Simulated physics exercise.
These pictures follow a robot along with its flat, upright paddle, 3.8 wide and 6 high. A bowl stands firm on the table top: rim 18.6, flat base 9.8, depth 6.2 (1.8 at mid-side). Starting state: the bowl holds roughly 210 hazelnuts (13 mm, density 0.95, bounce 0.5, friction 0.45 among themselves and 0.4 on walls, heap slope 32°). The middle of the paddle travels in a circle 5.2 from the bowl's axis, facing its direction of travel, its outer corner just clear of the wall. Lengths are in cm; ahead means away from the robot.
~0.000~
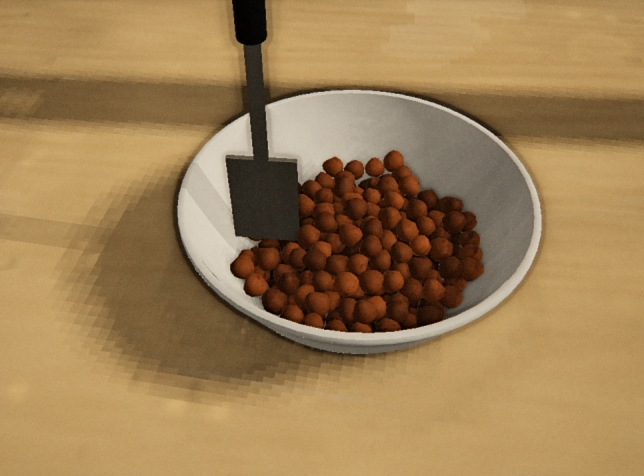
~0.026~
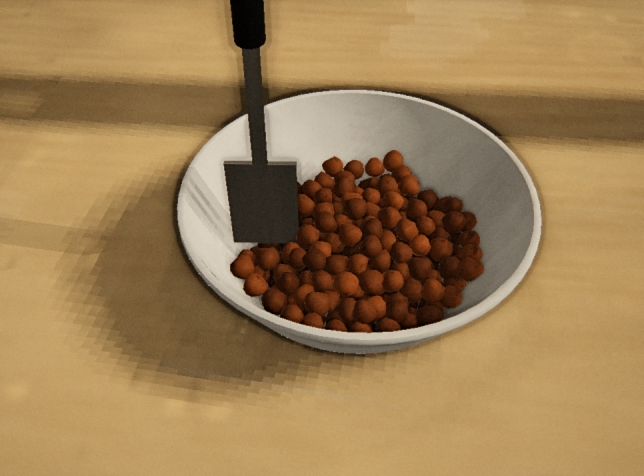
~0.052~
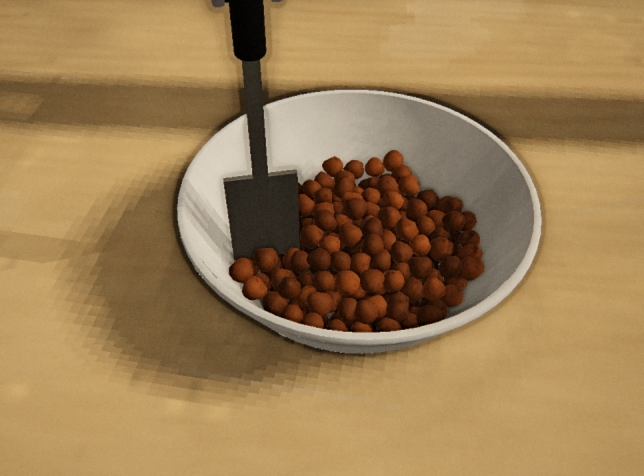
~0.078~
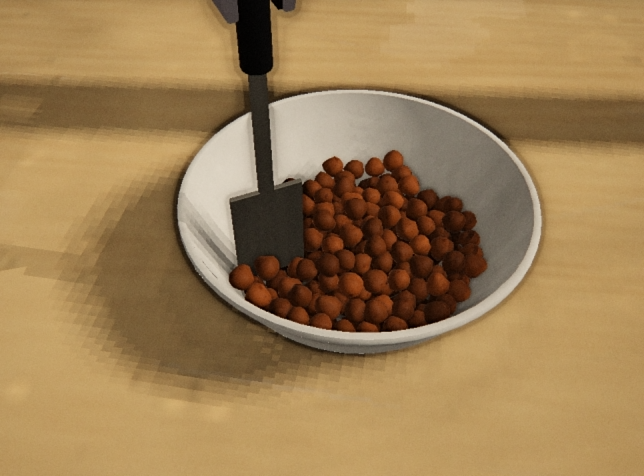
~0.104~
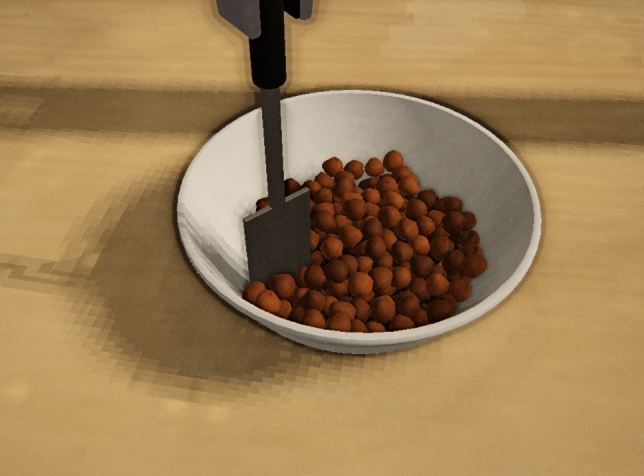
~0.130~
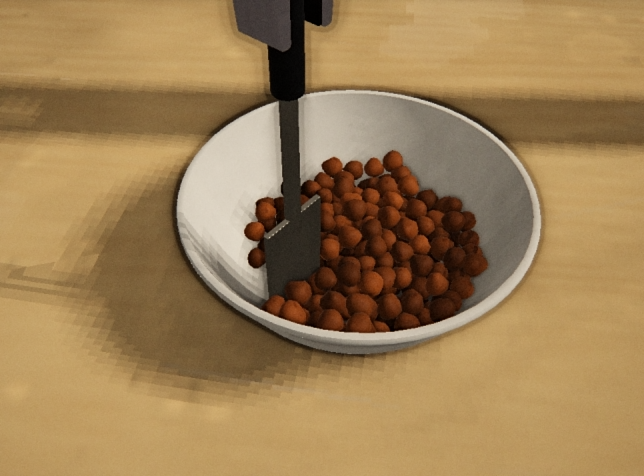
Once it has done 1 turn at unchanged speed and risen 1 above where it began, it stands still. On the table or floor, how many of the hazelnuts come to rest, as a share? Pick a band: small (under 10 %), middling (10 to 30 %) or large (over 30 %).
Small.
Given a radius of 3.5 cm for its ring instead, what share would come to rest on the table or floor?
Then about 0 per cent.
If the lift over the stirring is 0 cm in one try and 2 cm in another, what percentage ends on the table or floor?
First try about 10 per cent, second about 5 per cent.
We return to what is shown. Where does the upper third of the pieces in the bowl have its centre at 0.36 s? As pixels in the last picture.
Roughly pixel (434, 212).
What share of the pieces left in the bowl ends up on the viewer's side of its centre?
Estimate: Some 55 %.
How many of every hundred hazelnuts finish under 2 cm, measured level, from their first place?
About 45 per cent.
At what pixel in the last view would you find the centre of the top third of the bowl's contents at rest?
The centre sits around (315, 254) in the last picture.
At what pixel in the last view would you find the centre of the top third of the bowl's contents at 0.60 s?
I'd put it close to (305, 181).
After 0.36 s, 173° round, highest piece 7 above the table; 209 in the bowl, 2 in flight or on the tool.
After 0.60 s, 291° round, highest piece 8 above the table; 206 in the bowl, 5 on the table or floor.
After 0.91 s, 0° round, highest piece 6 above the table; 204 in the bowl, 7 on the table or floor.
After 1.61 s, 0° round, highest piece 5 above the table; 204 in the bowl, 7 on the table or floor.
At rest, 204 in the bowl, 7 on the table or floor. That is 3 % on the table or floor.
